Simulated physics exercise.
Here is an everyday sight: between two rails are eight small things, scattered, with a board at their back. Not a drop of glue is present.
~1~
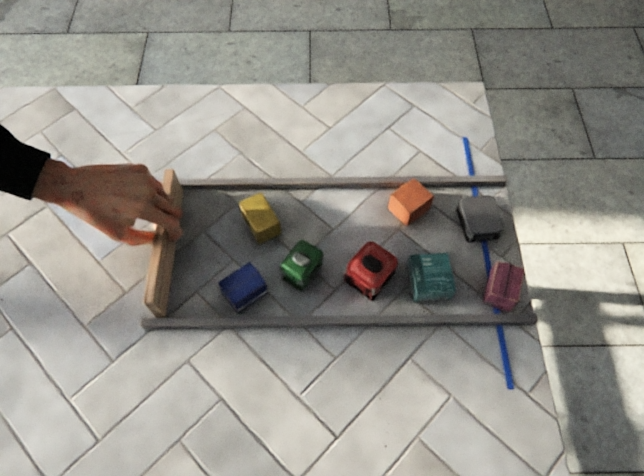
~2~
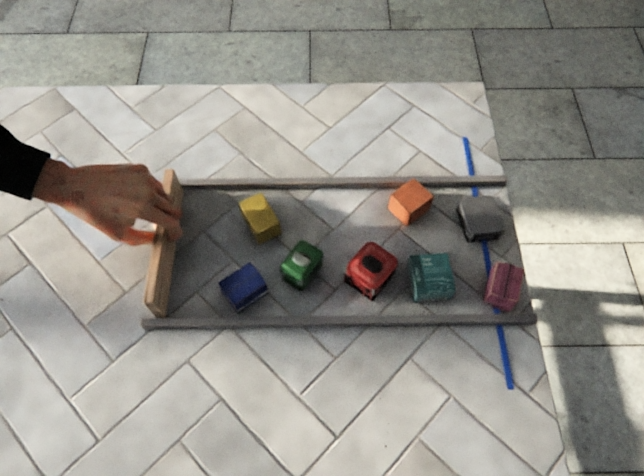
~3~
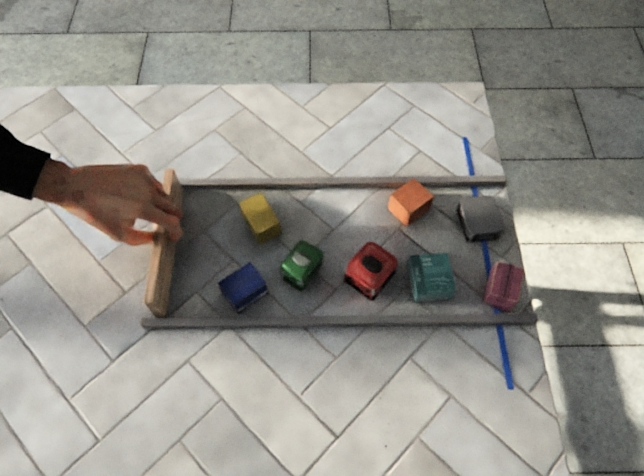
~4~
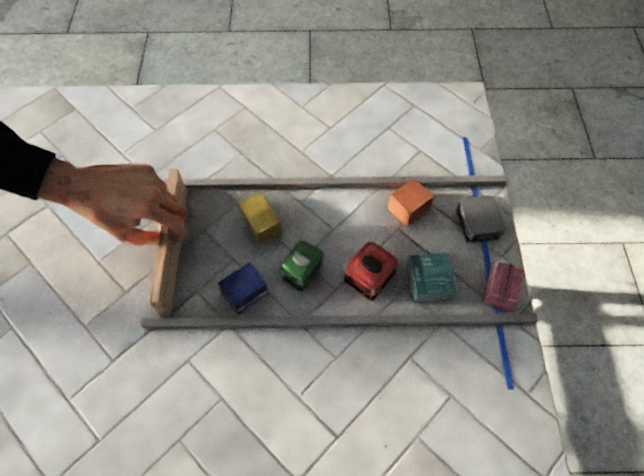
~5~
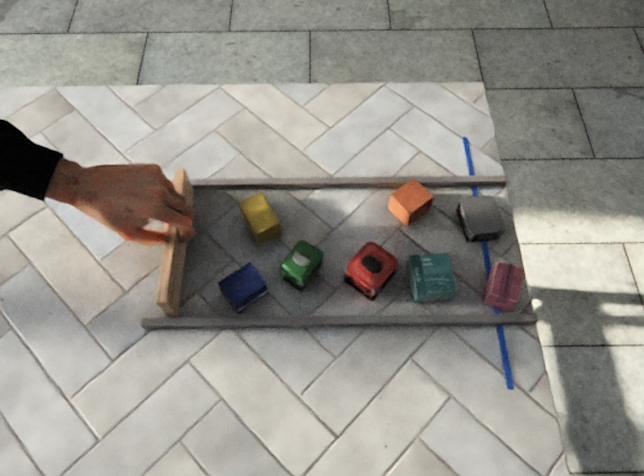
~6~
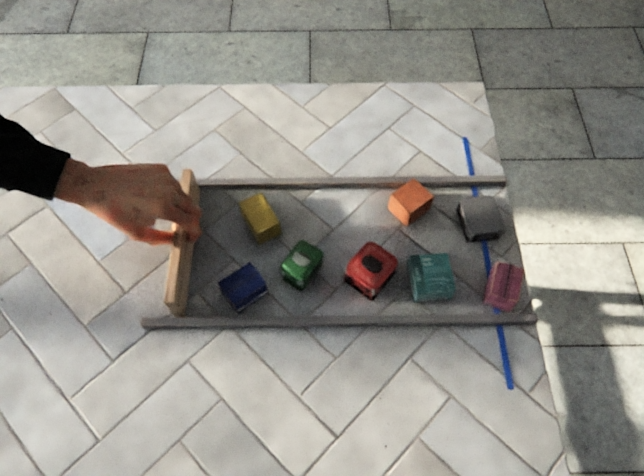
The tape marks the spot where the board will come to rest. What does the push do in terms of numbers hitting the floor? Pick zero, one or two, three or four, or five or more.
It sends five or more to the floor.
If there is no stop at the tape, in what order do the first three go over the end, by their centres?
The pink box, the turquoise box, the grey case.
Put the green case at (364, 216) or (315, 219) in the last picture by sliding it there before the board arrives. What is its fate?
Result for the green case: Place one, it does not stay; place two, it does not stay.
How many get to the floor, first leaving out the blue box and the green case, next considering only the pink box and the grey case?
You'd count 4 the first time and 3 the second time.
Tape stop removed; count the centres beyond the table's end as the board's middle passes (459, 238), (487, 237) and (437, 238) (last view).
It comes out as 3, then 5, then 2.
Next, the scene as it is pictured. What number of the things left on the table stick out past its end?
As for overhanging, the count is 2.
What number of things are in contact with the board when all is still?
Count recorded: 2.
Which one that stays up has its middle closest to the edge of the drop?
It's the green case that is foremost.
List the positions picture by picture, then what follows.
In the first picture, pink box (503, 286); grey case (480, 219); turquoise box (431, 277); board (165, 241); tape (485, 247).
In the second picture, grey case (480, 219); board (165, 241).
In the third picture, turquoise box (431, 278); yellow block (260, 218).
In the fourth picture, pink box (503, 286); orange block (410, 202).
In the fifth picture, grey case (480, 219); blue box (244, 288).
In the sixth picture, pink box (503, 286); grey case (480, 219); turquoise box (431, 278); board (184, 241); tape (485, 247).
A little later, none off yet; pink box at rest near (503, 286); grey case at rest near (480, 219); turquoise box at rest near (431, 278).
When it is over, the number that fall off is five or more; down, red case, orange block, turquoise box, grey case and pink box.
